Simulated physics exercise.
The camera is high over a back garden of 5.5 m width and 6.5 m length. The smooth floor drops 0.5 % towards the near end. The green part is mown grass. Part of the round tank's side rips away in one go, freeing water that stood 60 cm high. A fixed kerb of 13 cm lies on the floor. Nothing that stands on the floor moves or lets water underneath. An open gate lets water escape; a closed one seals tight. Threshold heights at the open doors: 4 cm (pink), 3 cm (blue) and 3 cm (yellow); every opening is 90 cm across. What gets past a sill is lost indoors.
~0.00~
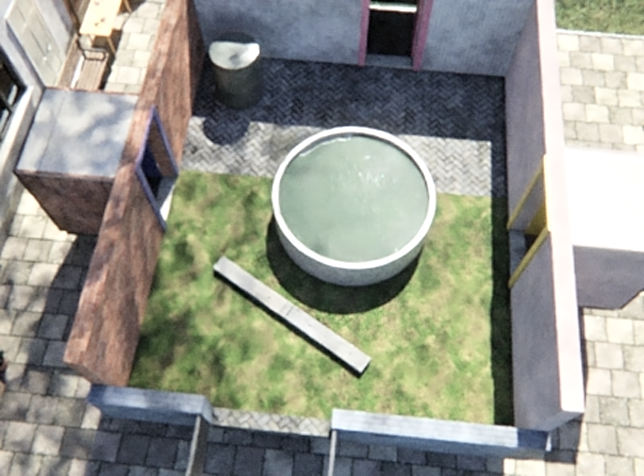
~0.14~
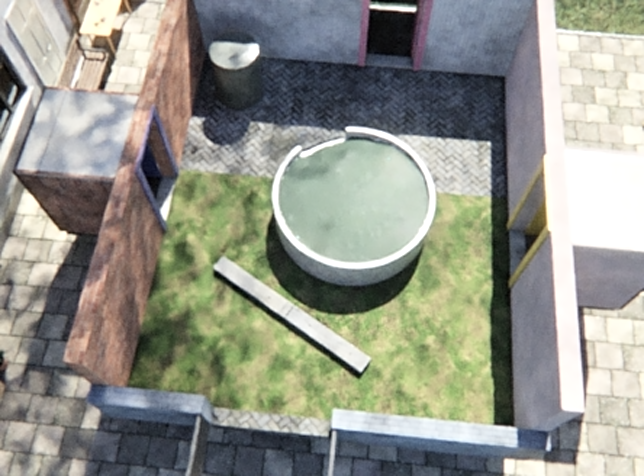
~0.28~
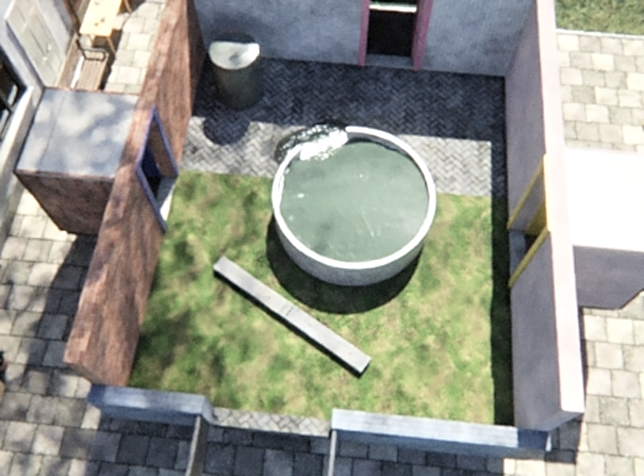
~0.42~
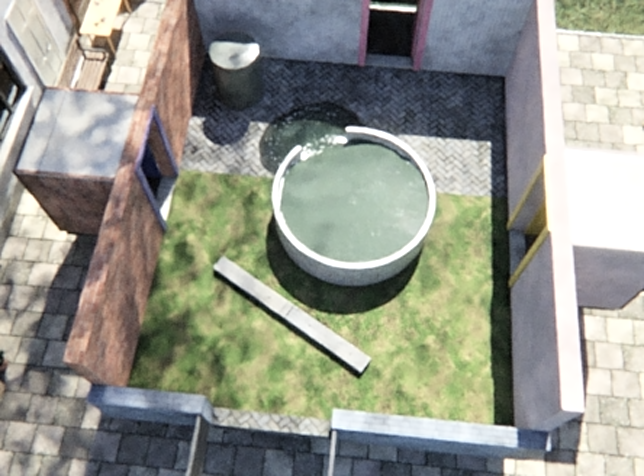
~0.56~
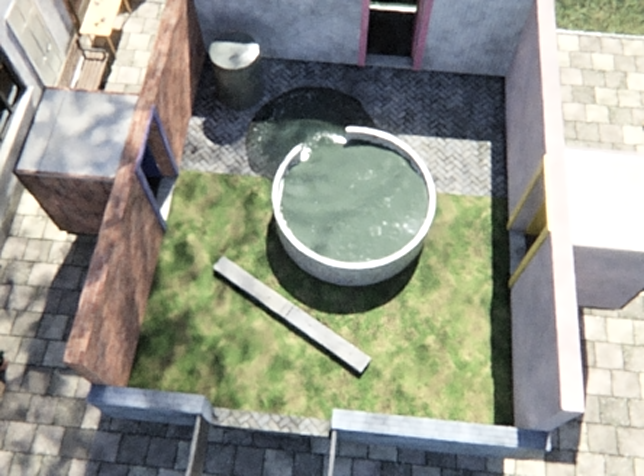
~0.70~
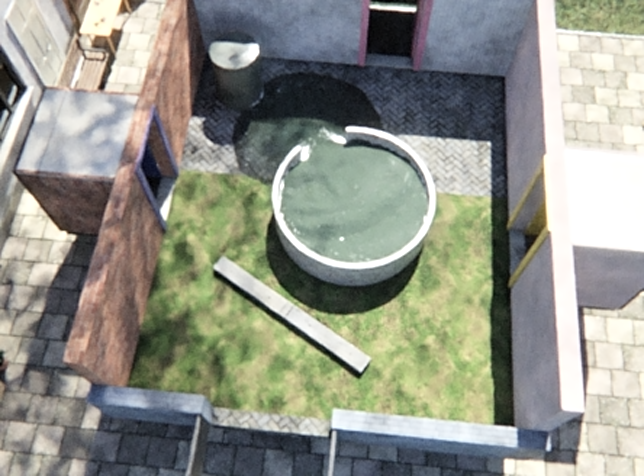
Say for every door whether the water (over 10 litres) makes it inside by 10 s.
Door by door: At the pink door it exceeds the limit; at the blue door it exceeds the limit; at the yellow door it passes the limit.
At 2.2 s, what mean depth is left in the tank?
Roughly 39 cm on average.
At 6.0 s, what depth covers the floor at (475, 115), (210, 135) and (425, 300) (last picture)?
About 10, 15 and 0 cm.
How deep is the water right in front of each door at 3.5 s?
Depths in cm: Pink 8, blue 7, yellow 0.
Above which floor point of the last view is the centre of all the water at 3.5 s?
Around (316, 164).
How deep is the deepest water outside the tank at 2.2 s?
Up to some 34 cm.
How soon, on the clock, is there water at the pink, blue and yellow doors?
Pink 1.4 s, blue 2.2 s, yellow 5.5 s.
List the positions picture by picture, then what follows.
The first frame shows still water, 60 cm deep, in the round tank at (354, 196).
In the second frame, the front is at (294, 165), 0.5 m from the gap at (323, 153); 0.2 m2 of floor is under water; 60 cm left at the back of the round tank.
In the third frame, the front is at (341, 125), 0.8 m from the gap at (323, 154); 0.7 m2 of floor is under water; 60 cm left at the back of the round tank.
In the fourth frame, water pours out at (323, 154) and has run 1.1 m, to (316, 106); deepest outside 32 cm, 60 cm at the round tank's back.
In the fifth frame, water pours out at (323, 154) and has run 1.5 m, to (301, 92); deepest outside 32 cm, 60 cm at the round tank's back.
In the sixth frame, the front is at (276, 82), 1.9 m from the gap at (323, 153); 3.6 m2 of floor is under water; 60 cm left at the back of the round tank.
After 1.4 s water covers 20 % of the floor and is deepest (38 cm) near (282, 64); pink door 5 cm at the sill, 0 L in, blue door not reached, yellow door not reached.
After 2.2 s water covers 25 % of the floor and is deepest (34 cm) near (205, 58); pink door 10 cm at the sill, 12 L in, blue door 2 cm at the sill, 0 L in, yellow door not reached.
After 3.5 s water covers 40 % of the floor and is deepest (28 cm) near (273, 63); pink door 8 cm at the sill, 31 L in, blue door 7 cm at the sill, 2 L in, yellow door not reached.
After 6.0 s water covers 65 % of the floor and is deepest (16 cm) near (202, 73); pink door 8 cm at the sill, 58 L in, blue door 7 cm at the sill, 27 L in, yellow door 4 cm at the sill, 0 L in.
After 10.0 s water covers 95 % of the floor and is deepest (10 cm) near (264, 110); pink door 6 cm at the sill, 77 L in, blue door 7 cm at the sill, 61 L in, yellow door 6 cm at the sill, 17 L in.
